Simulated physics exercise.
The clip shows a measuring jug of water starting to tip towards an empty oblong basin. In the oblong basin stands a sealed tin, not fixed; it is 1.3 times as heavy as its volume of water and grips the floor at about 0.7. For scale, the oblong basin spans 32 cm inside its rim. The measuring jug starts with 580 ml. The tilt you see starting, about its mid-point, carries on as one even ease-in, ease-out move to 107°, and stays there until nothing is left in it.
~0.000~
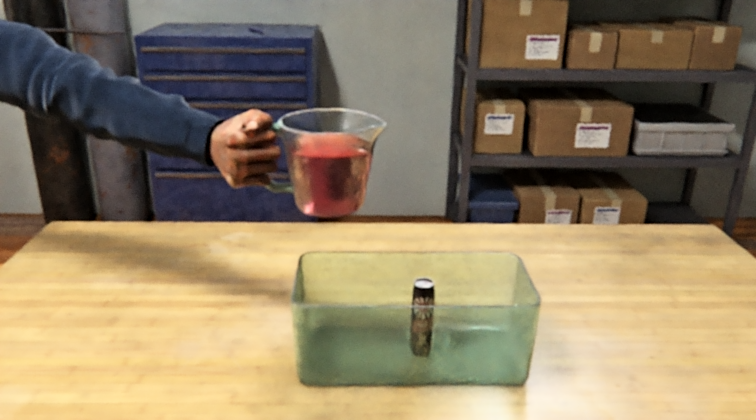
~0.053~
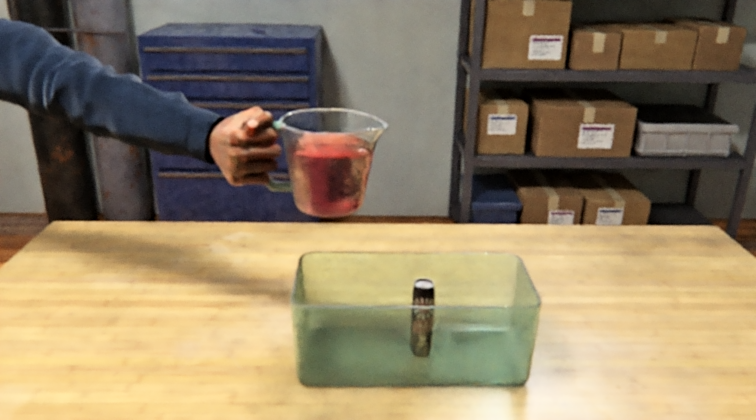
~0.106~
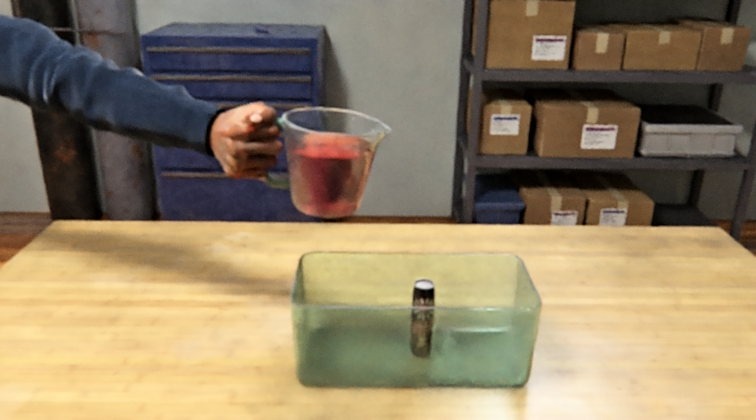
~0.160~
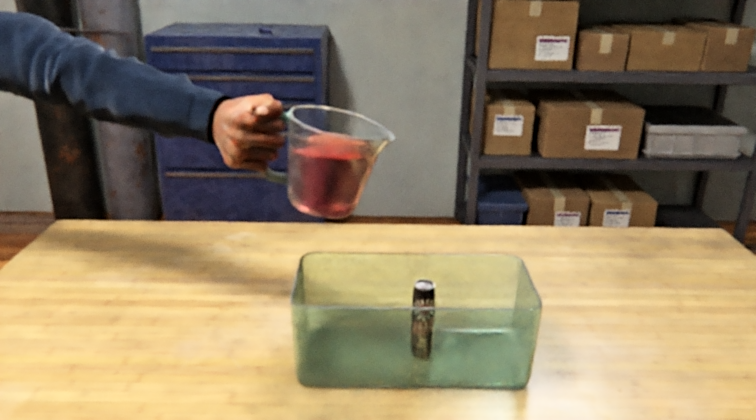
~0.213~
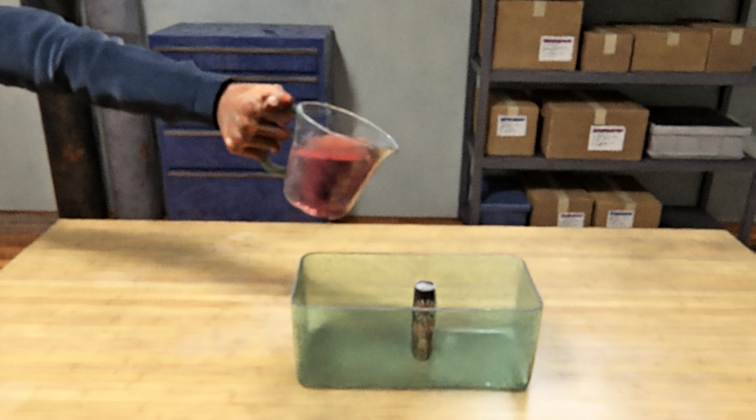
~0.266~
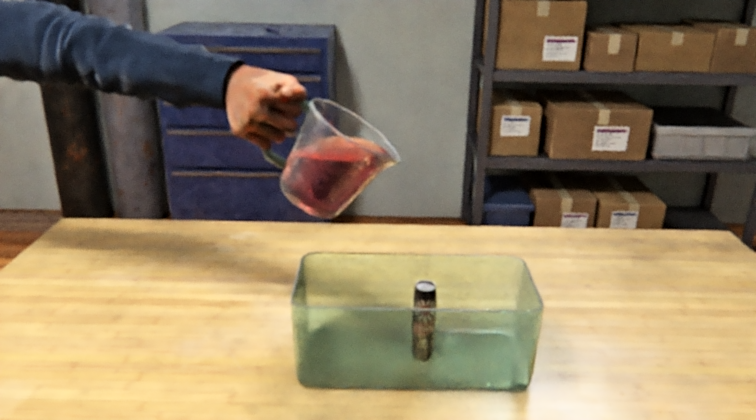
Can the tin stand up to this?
It falls.
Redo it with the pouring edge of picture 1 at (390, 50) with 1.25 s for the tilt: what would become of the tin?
Then it remains upright.
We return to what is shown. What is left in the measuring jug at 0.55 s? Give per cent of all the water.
Near 52 in a hundred.
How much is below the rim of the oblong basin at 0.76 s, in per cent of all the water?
Near 80 in a hundred.
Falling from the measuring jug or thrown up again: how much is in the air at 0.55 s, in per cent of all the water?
Near 34 in a hundred.
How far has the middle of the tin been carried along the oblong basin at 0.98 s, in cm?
About 4 cm.
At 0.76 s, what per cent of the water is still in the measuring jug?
About 7 per cent.
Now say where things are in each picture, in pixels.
The first picture shows tilt 0°; pouring edge (387, 123); surface from (287, 142) to (371, 143); the oblong basin's rim runs from (296, 278) to (530, 279); the tin's top is at (424, 286).
The second picture shows tilt 1°; pouring edge (388, 125); surface from (288, 142) to (372, 144).
The third picture shows tilt 6°; pouring edge (391, 129); surface from (290, 141) to (374, 145).
The fourth picture shows tilt 13°; pouring edge (395, 137); surface from (292, 143) to (377, 147).
The fifth picture shows tilt 21°; pouring edge (399, 147); surface from (295, 145) to (384, 150).
The sixth picture shows tilt 32°; pouring edge (401, 160); surface from (294, 147) to (393, 154).
Then, 0.55 s in, the tilt is 93° and 52 per cent is still to pour; the tin stands where it began.
Then, 0.76 s in, the tilt is 107° and 7 per cent is still to pour; the tin stands where it began.
Then, 0.98 s in, the tilt is 107° and 0 per cent is still to pour; the tin leans 44°.
Then, 1.22 s in, the tilt is 107° and 0 per cent is still to pour; the tin lies on its side.
Finally, the tin lies on its side.
